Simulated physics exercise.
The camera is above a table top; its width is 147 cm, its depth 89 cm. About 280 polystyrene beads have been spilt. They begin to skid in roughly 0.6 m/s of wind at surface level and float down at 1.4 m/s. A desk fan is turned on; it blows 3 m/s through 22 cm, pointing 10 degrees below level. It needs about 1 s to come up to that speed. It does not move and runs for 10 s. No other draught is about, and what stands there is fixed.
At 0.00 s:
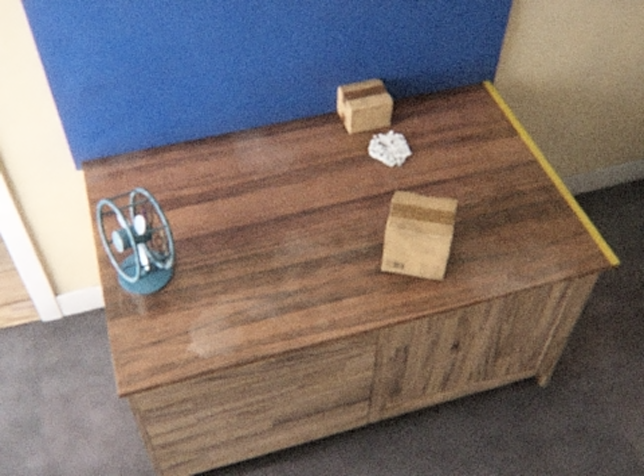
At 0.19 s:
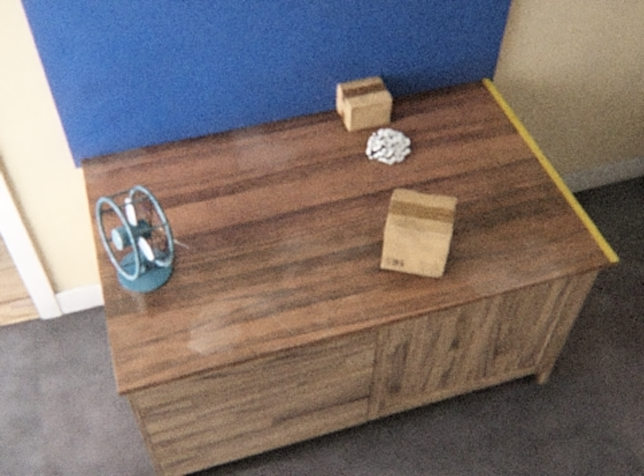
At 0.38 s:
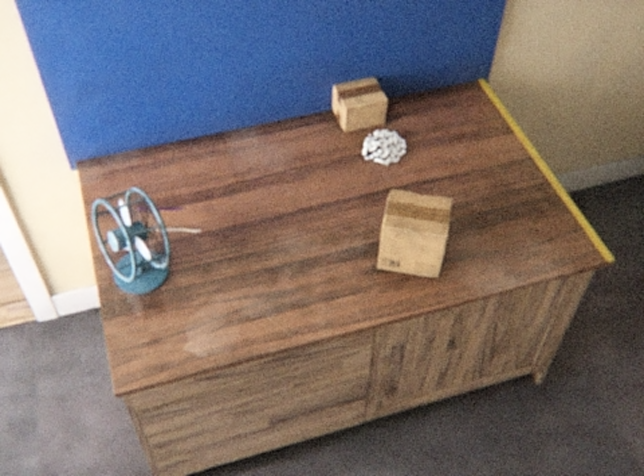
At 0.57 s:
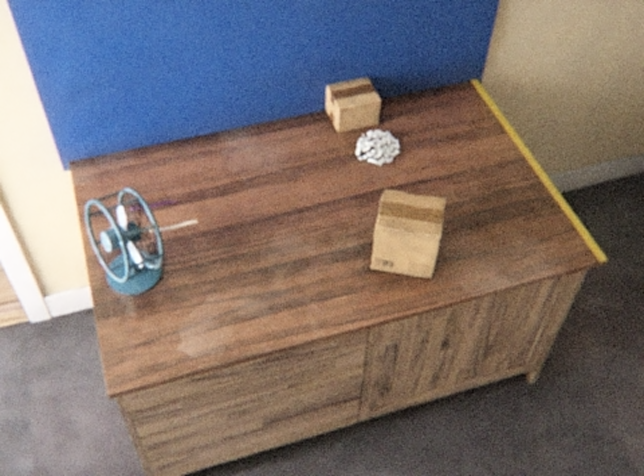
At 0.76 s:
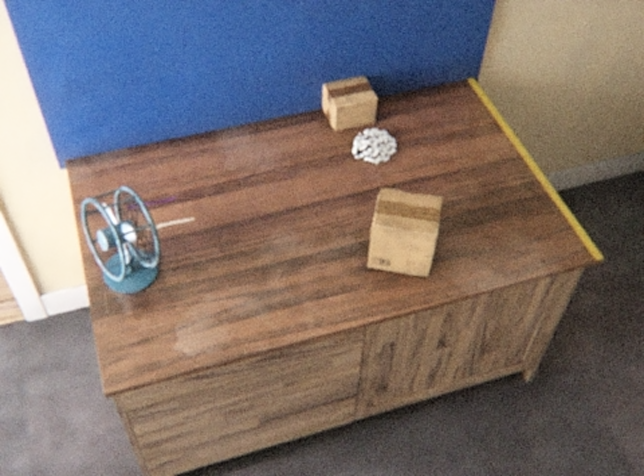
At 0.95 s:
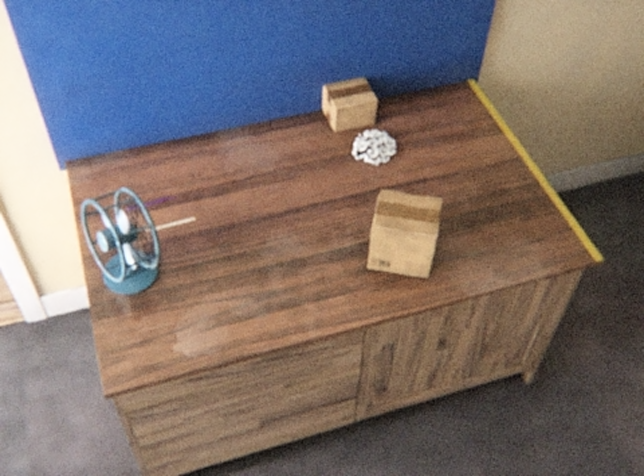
The video shows a teal desk fan with turning blades on a wooden table top, a pale streak appearing in front of it, while two cardboard boxes and a pile of white beads stay still as the view shifts slightly.
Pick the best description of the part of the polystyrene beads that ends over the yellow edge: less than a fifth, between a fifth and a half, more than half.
Of the polystyrene beads, more than half end over the yellow edge.
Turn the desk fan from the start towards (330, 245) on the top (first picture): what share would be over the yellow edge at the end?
It would be near 90 %.
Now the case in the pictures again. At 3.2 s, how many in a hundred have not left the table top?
Near 0 %.
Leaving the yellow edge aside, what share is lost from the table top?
Some 0 per cent.
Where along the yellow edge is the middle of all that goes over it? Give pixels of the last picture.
At about (503, 121).
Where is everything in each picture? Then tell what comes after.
In the first picture, the middle of the polystyrene beads is near (392, 150), none has stirred yet and the mouth of the desk fan is at (136, 235).
In the second picture, the middle of the polystyrene beads is near (390, 145), none has stirred yet and the yellow edge is centred on (547, 160).
In the third picture, the middle of the polystyrene beads is near (385, 145), none has stirred yet, the top of a box is at (360, 92) and the top of a box is at (418, 212).
In the fourth picture, the middle of the polystyrene beads is near (379, 146) and none has stirred yet.
In the fifth picture, the middle of the polystyrene beads is near (375, 144) and none has stirred yet.
In the sixth picture, the middle of the polystyrene beads is near (375, 145) and none has stirred yet.
After 2.0 s, 1 % are on the move or not yet settled, 100 % are over the yellow edge.
After 3.2 s, 0 % are on the move or not yet settled, 100 % are over the yellow edge.
After 5.5 s, 0 % are on the move or not yet settled, 100 % are over the yellow edge.
After 10.0 s, at the end, 100 % are over the yellow edge.
